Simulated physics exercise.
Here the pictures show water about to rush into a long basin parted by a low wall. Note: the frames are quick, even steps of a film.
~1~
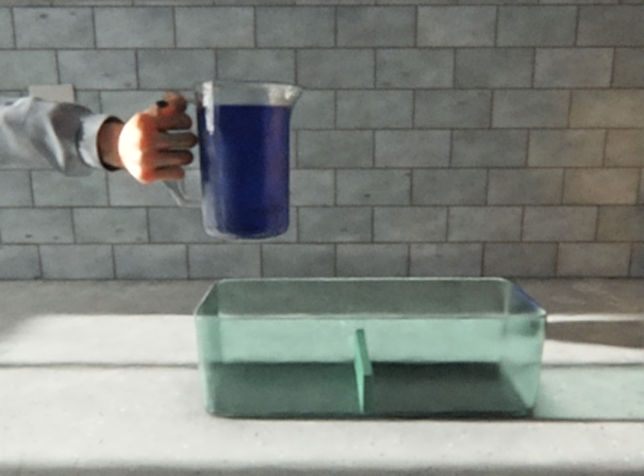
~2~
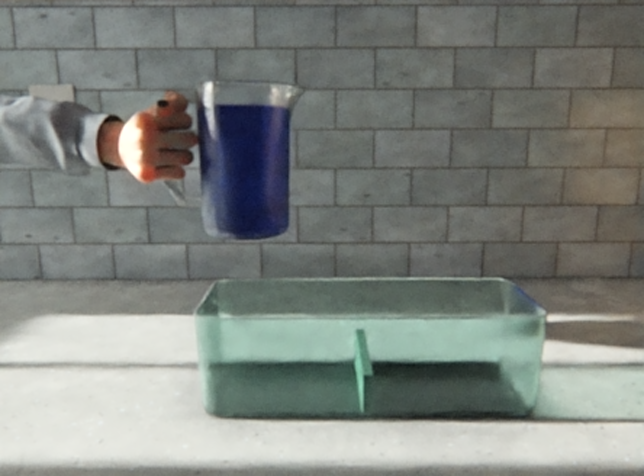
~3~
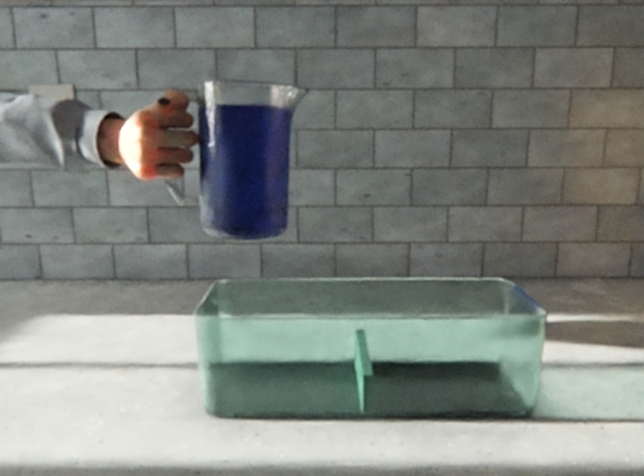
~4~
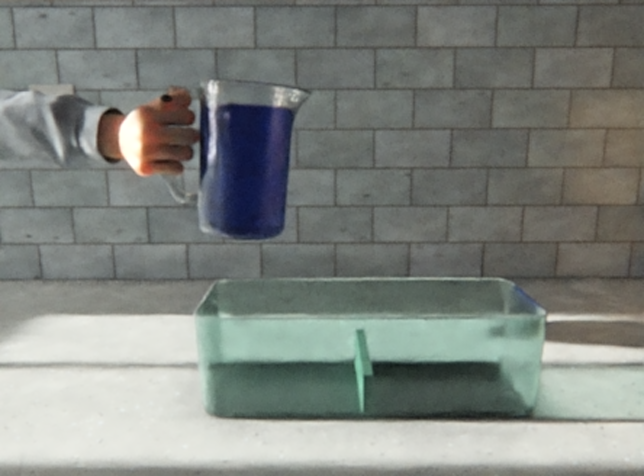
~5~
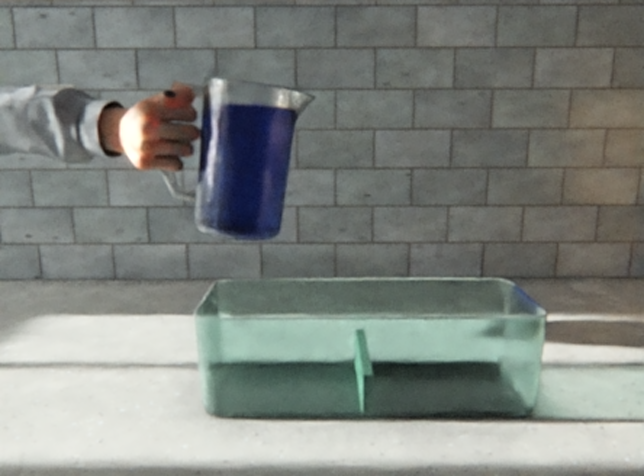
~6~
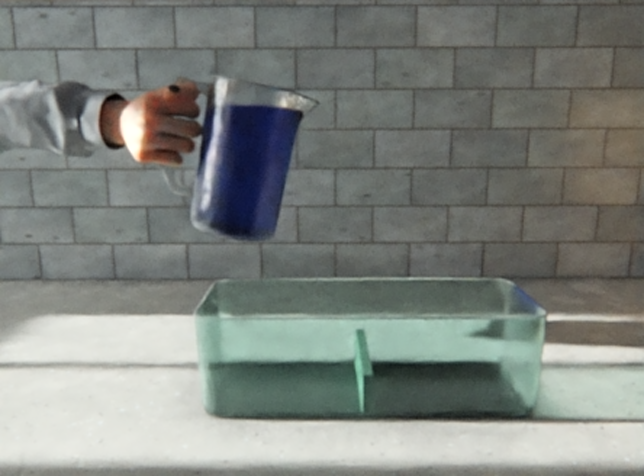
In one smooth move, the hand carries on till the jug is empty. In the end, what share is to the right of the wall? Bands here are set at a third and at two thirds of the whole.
I reckon what ends right of the wall tops two thirds.
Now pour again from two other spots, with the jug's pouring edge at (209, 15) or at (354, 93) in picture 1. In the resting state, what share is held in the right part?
Result, first then second: About 5 % and about 95 %.
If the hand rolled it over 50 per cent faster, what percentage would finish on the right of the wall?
Roughly 95 %.
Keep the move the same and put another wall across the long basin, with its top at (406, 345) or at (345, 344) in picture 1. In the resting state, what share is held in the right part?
In order, some 20 and 95 in a hundred.
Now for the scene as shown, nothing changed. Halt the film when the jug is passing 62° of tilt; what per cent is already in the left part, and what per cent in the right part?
Left 0 per cent, right 0 per cent.
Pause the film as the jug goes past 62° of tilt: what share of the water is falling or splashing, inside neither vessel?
Somewhere around 10 per cent of it.
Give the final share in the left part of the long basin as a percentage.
Some 5 parts in a hundred.
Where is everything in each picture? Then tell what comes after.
The first picture shows tilt 0°; pouring edge (307, 86); surface from (202, 108) to (289, 108); the long basin's rim runs from (206, 299) to (527, 298); the wall's top is at (363, 350).
The second picture shows tilt 0°; pouring edge (308, 87); surface from (202, 108) to (290, 109).
The third picture shows tilt 2°; pouring edge (309, 89); surface from (203, 107) to (290, 109).
The fourth picture shows tilt 4°; pouring edge (312, 92); surface from (206, 108) to (293, 110).
The fifth picture shows tilt 8°; pouring edge (316, 96); surface from (207, 108) to (297, 109).
The sixth picture shows tilt 12°; pouring edge (320, 101); surface from (210, 110) to (302, 111).
A moment on, the jug is tipped part way and 89 per cent is still to pour, 0 is left of the wall and 1 right of it.
Next, the jug is tipped on its side and 50 per cent is still to pour, 0 is left of the wall and 31 right of it.
Then the jug is tipped right over and 10 per cent is still to pour, 2 is left of the wall and 80 right of it.
Later the jug is tipped right over and 1 per cent is still to pour, 4 is left of the wall and 93 right of it.
Finally, 6 per cent lies left of the wall, 93 right of it and 1 outside.
